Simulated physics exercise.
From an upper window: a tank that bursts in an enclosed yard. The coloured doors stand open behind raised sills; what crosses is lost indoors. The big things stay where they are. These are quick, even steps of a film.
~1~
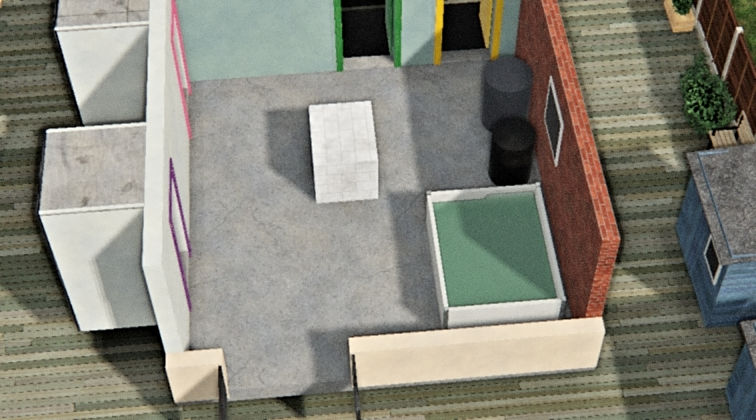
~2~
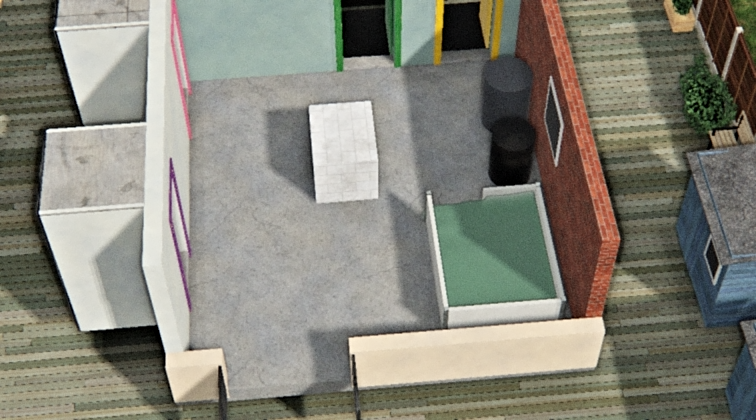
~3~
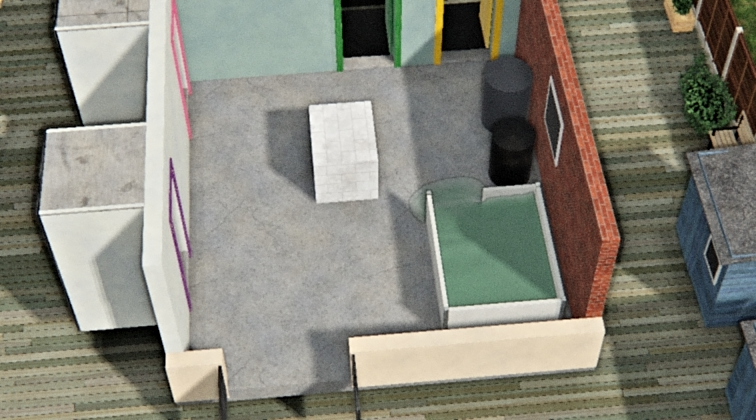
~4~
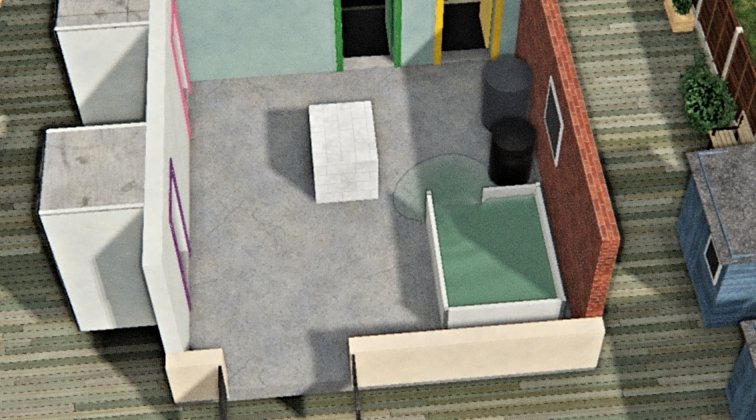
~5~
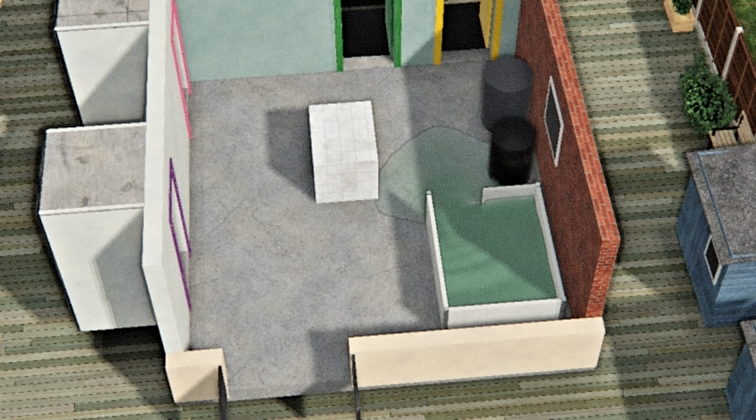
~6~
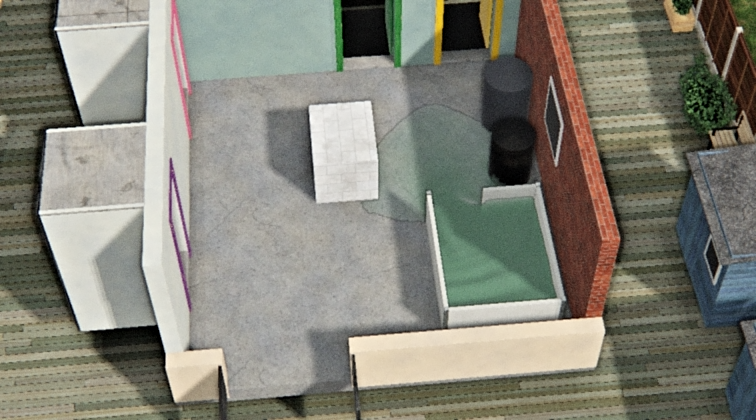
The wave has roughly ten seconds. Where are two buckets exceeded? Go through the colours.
In the end: The green door takes more than that; the pink door stays under that; the yellow door takes more than that; the purple door stays under that.
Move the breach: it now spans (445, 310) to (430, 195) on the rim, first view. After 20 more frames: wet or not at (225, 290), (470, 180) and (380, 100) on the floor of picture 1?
In turn: Covered, no water, clear.
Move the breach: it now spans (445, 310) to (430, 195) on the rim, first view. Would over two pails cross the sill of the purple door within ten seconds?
One by one: The purple one passes that mark.
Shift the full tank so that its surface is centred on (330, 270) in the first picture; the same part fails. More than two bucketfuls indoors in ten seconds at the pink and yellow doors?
In short: Pink door takes more; yellow door lets more in.
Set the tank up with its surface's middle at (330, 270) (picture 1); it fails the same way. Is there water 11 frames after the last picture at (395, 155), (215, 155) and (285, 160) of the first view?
One after the other: Clear, awash, flooded.
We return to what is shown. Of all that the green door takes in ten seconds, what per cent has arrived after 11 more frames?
Close to 20 %.
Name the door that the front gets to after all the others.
I say the door marked purple.
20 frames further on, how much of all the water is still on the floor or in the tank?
I make it 82 per cent.
A moment on, water covers 30 % of the floor; the green door under two buckets in, the pink door not reached, the yellow door under two buckets in, the purple door not reached.
Next, water covers 35 % of the floor; the green door over two buckets in, the pink door not reached, the yellow door over two buckets in, the purple door not reached.
Then, water covers 40 % of the floor; the green door far over two buckets in, the pink door wet at the sill, nothing in, the yellow door far over two buckets in, the purple door not reached.
Later, water covers 50 % of the floor; the green door far over two buckets in, the pink door wet at the sill, nothing in, the yellow door far over two buckets in, the purple door not reached.
In the end, water covers 90 % of the floor; the green door far over two buckets in, the pink door wet at the sill, nothing in, the yellow door far over two buckets in, the purple door wet at the sill, nothing in.
